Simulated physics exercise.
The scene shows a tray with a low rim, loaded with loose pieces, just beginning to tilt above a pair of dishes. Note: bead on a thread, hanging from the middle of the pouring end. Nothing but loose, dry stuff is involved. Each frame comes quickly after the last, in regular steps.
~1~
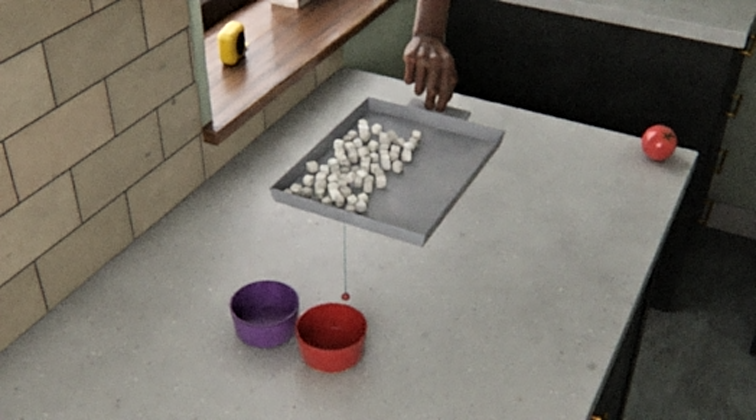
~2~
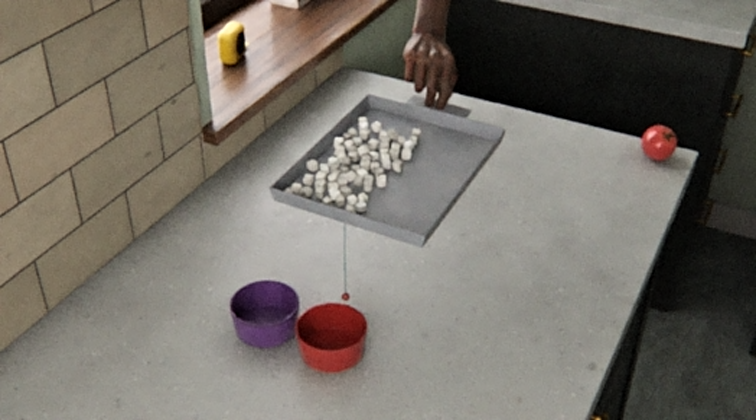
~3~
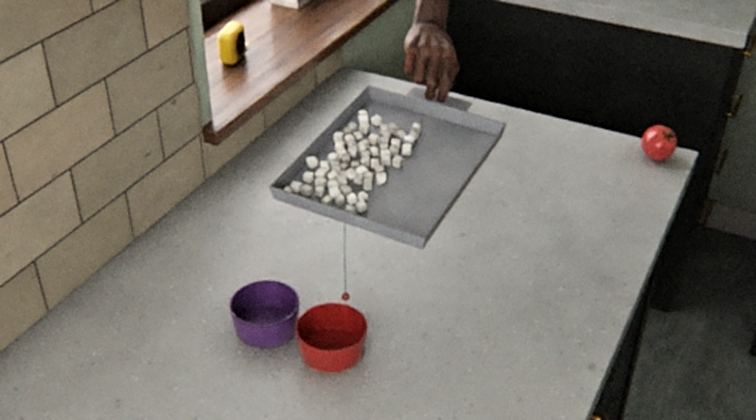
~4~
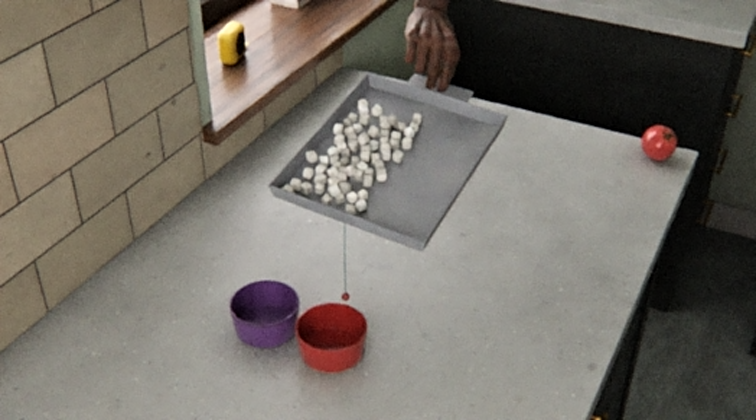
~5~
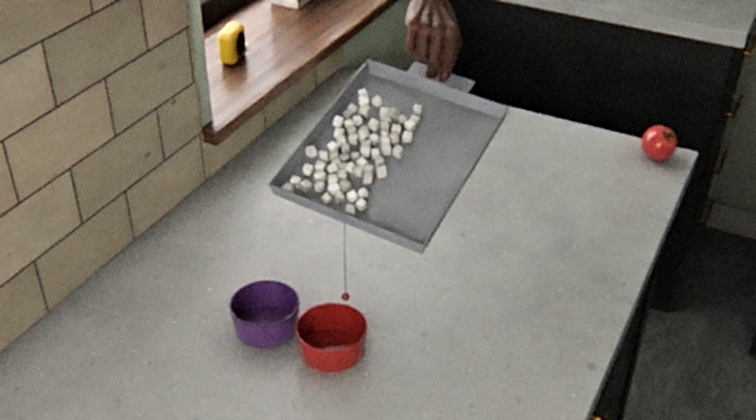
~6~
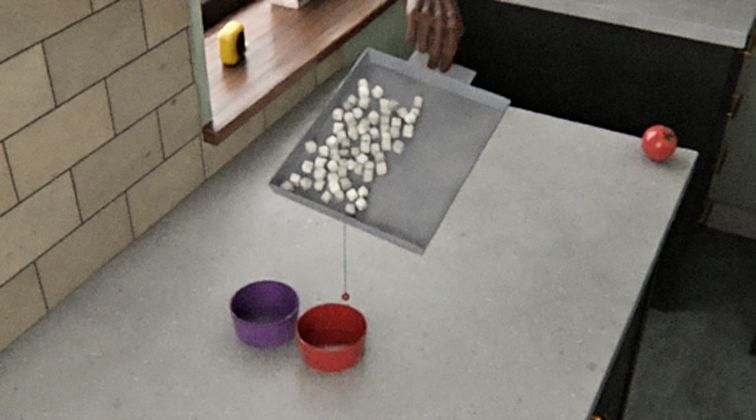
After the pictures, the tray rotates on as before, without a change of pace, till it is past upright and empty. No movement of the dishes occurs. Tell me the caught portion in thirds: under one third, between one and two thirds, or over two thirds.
Misses upwards of two thirds.
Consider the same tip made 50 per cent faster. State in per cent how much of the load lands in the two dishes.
Estimate: Around 10%.
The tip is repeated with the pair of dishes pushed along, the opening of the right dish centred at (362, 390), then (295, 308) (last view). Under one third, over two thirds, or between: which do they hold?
Try one: Below one third; try two: Under a third.
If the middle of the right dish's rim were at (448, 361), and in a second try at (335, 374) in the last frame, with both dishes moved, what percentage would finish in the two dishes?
50, then 20 %.
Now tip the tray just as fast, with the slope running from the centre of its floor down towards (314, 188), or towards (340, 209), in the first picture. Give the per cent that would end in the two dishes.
Well, 10 percent for one and then 80 percent for the other.
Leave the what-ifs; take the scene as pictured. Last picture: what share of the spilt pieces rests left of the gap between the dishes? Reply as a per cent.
Around 10 percent of the pieces.
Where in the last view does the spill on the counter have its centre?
Roughly pixel (398, 375).
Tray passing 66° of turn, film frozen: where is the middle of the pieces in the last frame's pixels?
The middle of the pieces lands at roughly (377, 212).
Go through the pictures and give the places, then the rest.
In the first frame, corners of the pouring end at (273, 187) and (423, 233), level; middle of the load at (365, 167), sugar cubes; left dish at (247, 333); right dish at (314, 359); bead on its thread at (346, 297).
In the second frame, corners of the pouring end at (273, 187) and (423, 233), level; middle of the load at (365, 166).
In the third frame, corners of the pouring end at (273, 186) and (423, 236), tipped barely, lowest at the right corner; middle of the load at (365, 162).
In the fourth frame, corners of the pouring end at (273, 184) and (423, 239), tipped a little, lowest at the right corner; middle of the load at (365, 157).
In the fifth frame, corners of the pouring end at (273, 183) and (423, 242), tipped a little, lowest at the right corner; middle of the load at (365, 152).
In the sixth frame, corners of the pouring end at (272, 182) and (423, 246), tipped clearly, lowest at the right corner; middle of the load at (365, 147); left dish at (247, 333); right dish at (314, 359).
Soon, tray tipped steeply; nearly all on the tray; a small part in the air.
A while on, tray tipped past a quarter turn; nearly all on the tray; a stray few in the right dish; a small part outside both; a stray few in the air.
Towards the end, tray tipped past a quarter turn; a small part in the right dish; most outside both.
Finally, tray tipped past a quarter turn; a small part in the right dish; none in the left dish; most outside both.
